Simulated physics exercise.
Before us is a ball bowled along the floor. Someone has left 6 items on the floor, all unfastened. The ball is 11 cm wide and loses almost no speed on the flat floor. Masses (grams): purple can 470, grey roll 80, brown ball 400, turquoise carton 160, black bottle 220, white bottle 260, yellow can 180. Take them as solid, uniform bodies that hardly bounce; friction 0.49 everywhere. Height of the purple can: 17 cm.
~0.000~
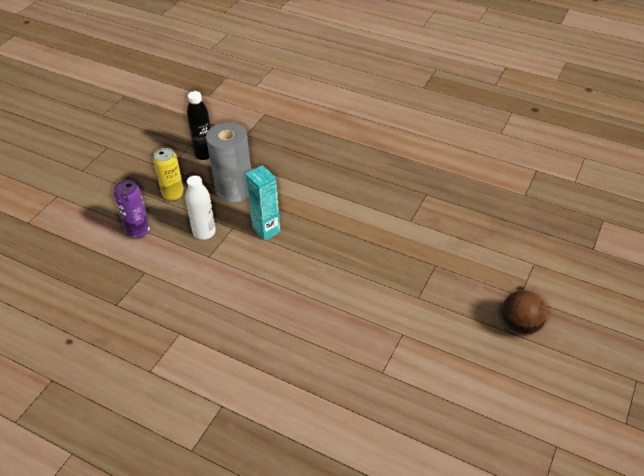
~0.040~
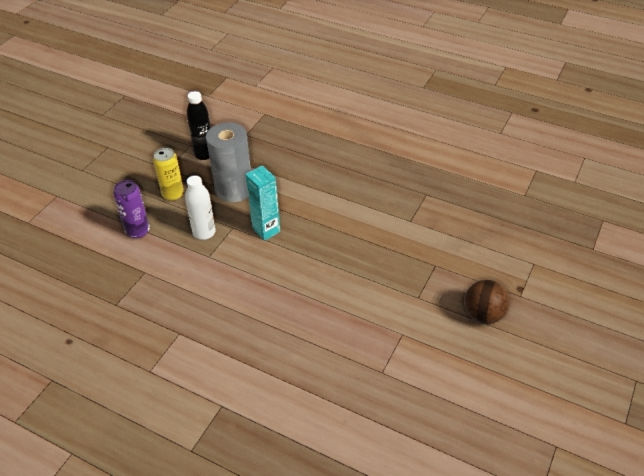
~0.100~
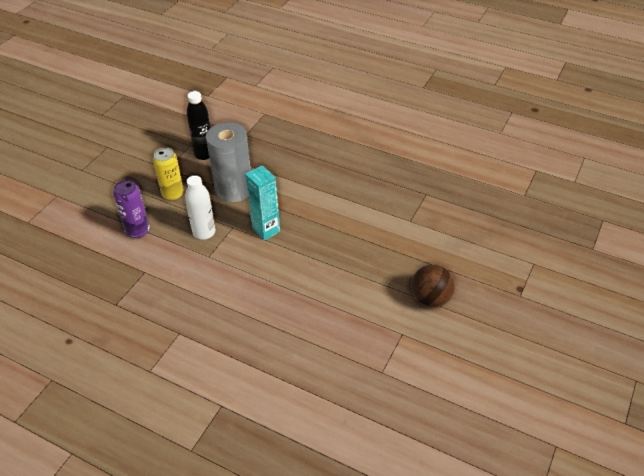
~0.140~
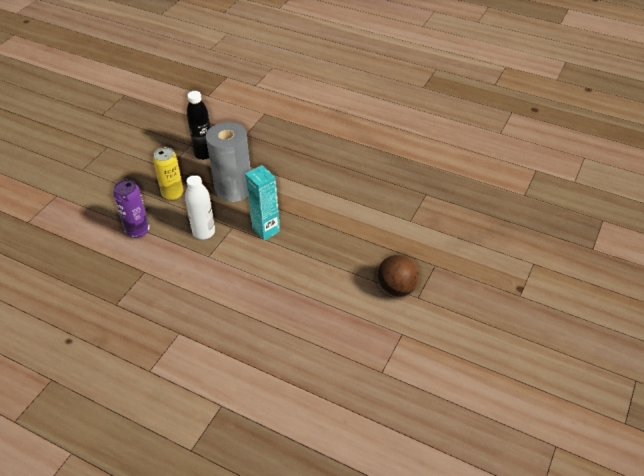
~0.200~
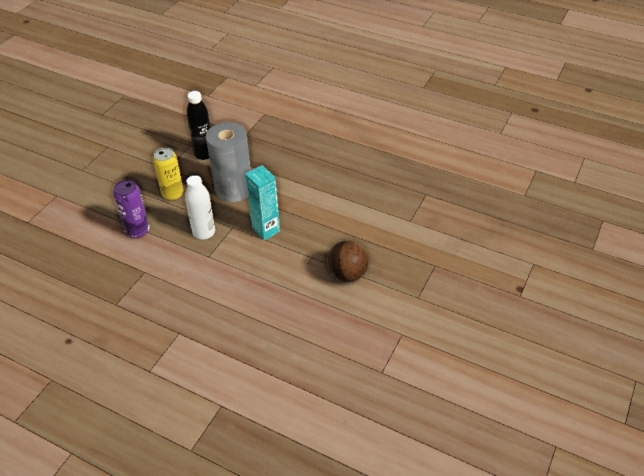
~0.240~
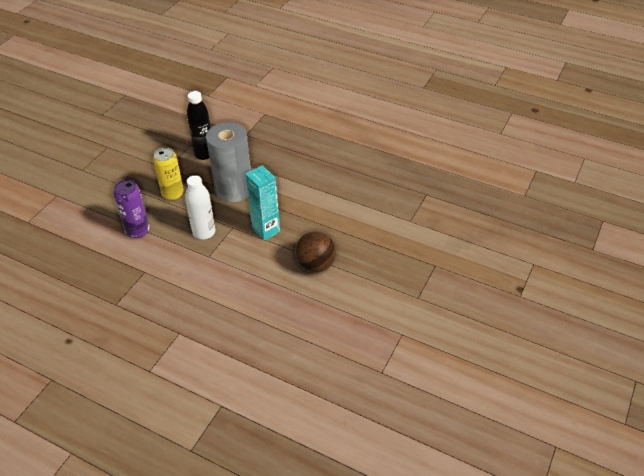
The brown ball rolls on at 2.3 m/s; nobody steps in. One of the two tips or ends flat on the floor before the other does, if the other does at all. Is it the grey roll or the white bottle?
It is the latter, the white bottle.
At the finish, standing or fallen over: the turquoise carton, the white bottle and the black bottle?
The turquoise carton tips over; the white bottle tips over; the black bottle is still upright.
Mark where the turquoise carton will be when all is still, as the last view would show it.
At about (202, 202).
By 0.64 s, ball 103 cm along; brown ball near (125, 242); white bottle on its side near (148, 197); grey roll tilted 11° near (231, 156); turquoise carton tilted 23°.
By 1.24 s, ball 157 cm along; white bottle on its side near (145, 199); grey roll 3 cm from its spot near (219, 162); turquoise carton tilted 70°.
When it is over (2.0 s), lying over on the floor, turquoise carton, white bottle and yellow can; the other 3 within 8 cm of the start. End places, in pixels of the last picture, grey roll near (219, 162), white bottle near (145, 200). Grey roll was never lost; white bottle went at 0.54 s.
